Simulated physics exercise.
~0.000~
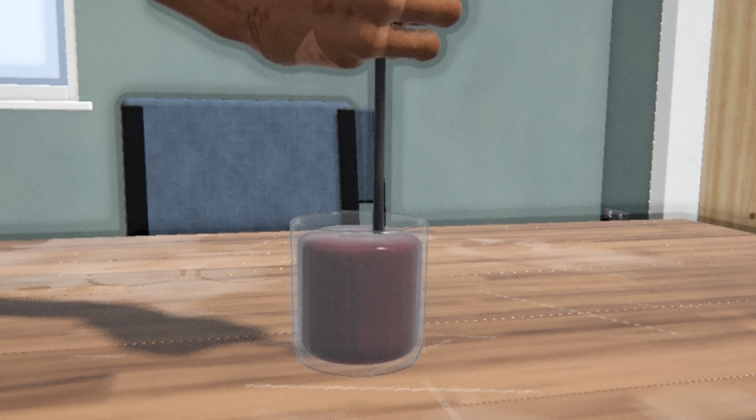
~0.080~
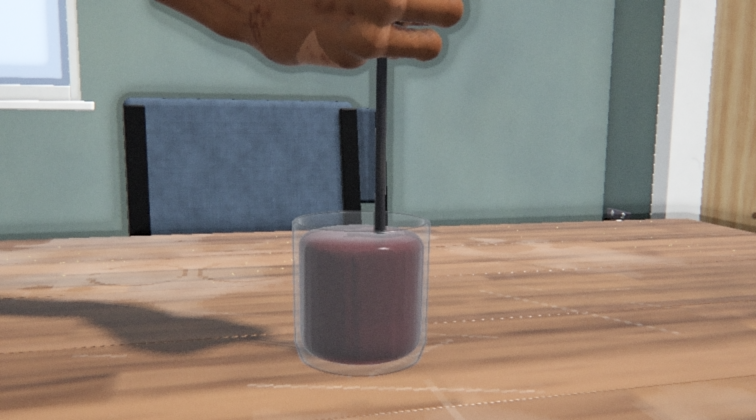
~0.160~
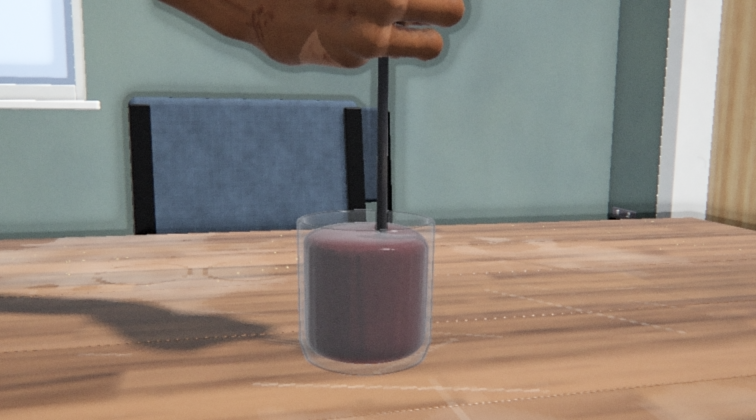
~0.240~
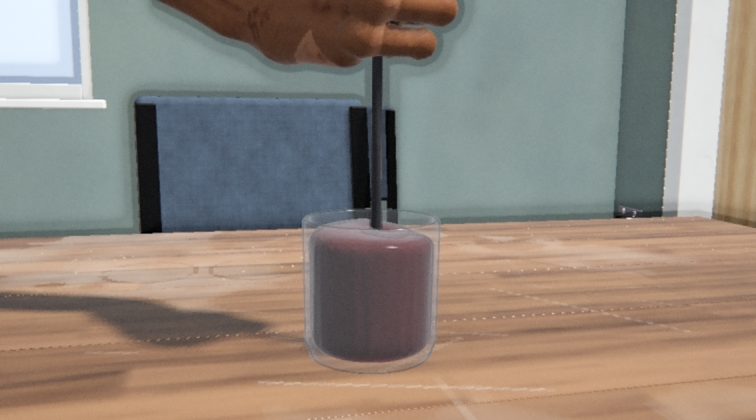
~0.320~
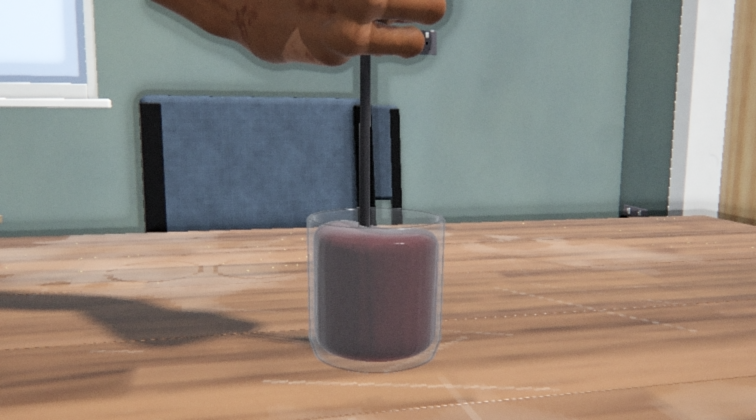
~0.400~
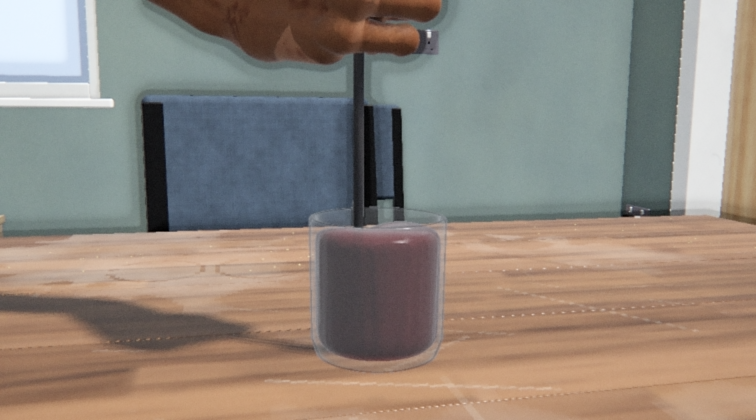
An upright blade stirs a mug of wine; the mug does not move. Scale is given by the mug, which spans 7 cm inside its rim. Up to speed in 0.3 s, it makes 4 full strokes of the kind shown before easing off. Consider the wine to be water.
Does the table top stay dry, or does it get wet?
It stays dry.
Then, 0.93 s in, 0 ml is over the rim.
Then, 1.47 s in, 0 ml is over the rim.
Then, 2.00 s in, 0 ml is over the rim.
Then, 2.53 s in, 0 ml is over the rim.
Finally, 0 ml is over the rim.
